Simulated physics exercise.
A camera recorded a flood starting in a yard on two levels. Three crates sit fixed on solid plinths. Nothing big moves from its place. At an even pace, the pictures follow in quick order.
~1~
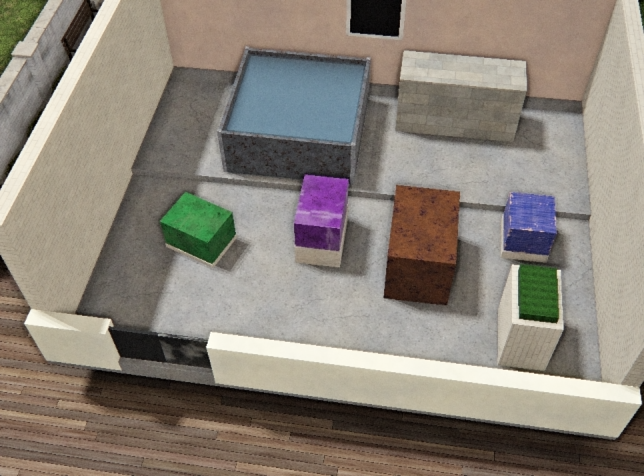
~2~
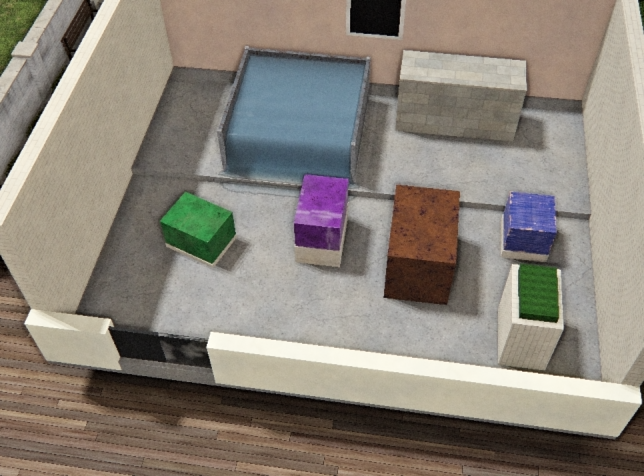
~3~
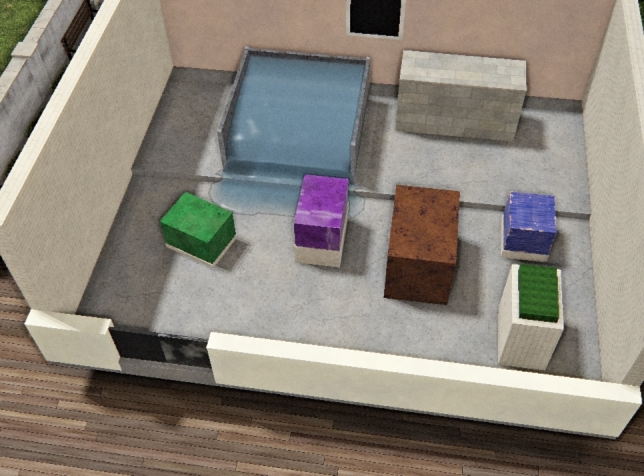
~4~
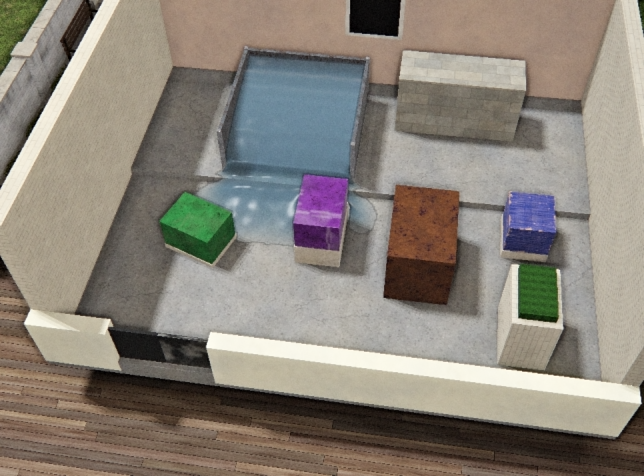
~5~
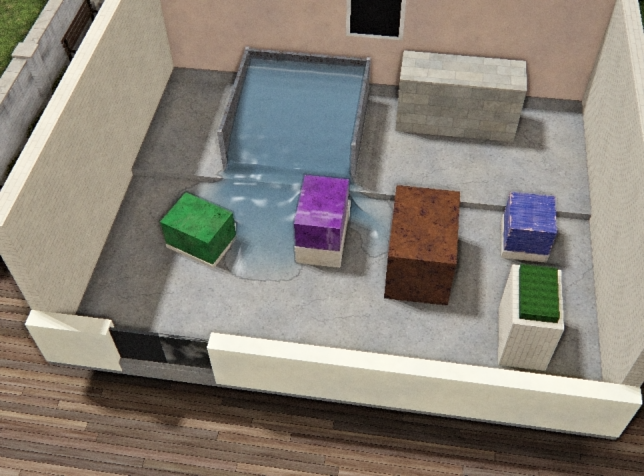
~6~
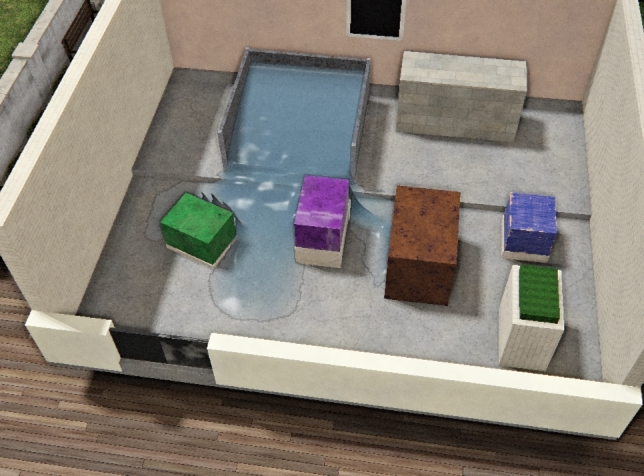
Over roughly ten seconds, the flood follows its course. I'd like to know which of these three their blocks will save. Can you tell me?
Sure: The purple crate does get wet; the green crate does get wet; the blue crate does get wet.
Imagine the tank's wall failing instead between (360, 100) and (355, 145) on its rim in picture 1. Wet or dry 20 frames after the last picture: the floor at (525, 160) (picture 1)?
Short version: Swamped.
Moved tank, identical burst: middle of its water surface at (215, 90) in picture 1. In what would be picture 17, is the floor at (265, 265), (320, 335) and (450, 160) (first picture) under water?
As listed: Covered, wet, not flooded.
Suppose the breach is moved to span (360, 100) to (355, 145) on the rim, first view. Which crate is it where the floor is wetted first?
That would be the crate marked blue.
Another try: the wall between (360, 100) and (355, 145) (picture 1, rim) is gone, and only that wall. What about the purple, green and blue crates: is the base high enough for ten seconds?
As it turns out, the purple crate stays unwetted, the green crate is swamped, and the blue crate is swamped.
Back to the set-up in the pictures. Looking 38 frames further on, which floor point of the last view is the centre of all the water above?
I'd point to (314, 260).
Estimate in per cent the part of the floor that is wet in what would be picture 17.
Some 50 in a hundred.
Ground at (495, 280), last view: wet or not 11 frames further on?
Lab note: Spot reads soaked.
A moment on, water covers 35 % of the floor; the purple crate water round its plinth, the green crate water round its plinth, the blue crate water round its plinth.
Next, water covers 50 % of the floor; the purple crate water round its plinth, the green crate water round its plinth, the blue crate water round its plinth.
Then, water covers 70 % of the floor; the purple crate water round its plinth, the green crate water round its plinth, the blue crate water round its plinth.
Later, water covers 75 % of the floor; the purple crate water round its plinth, the green crate water round its plinth, the blue crate water round its plinth.
In the end, water covers 95 % of the floor; the purple crate was topped, the green crate was topped, the blue crate was topped.
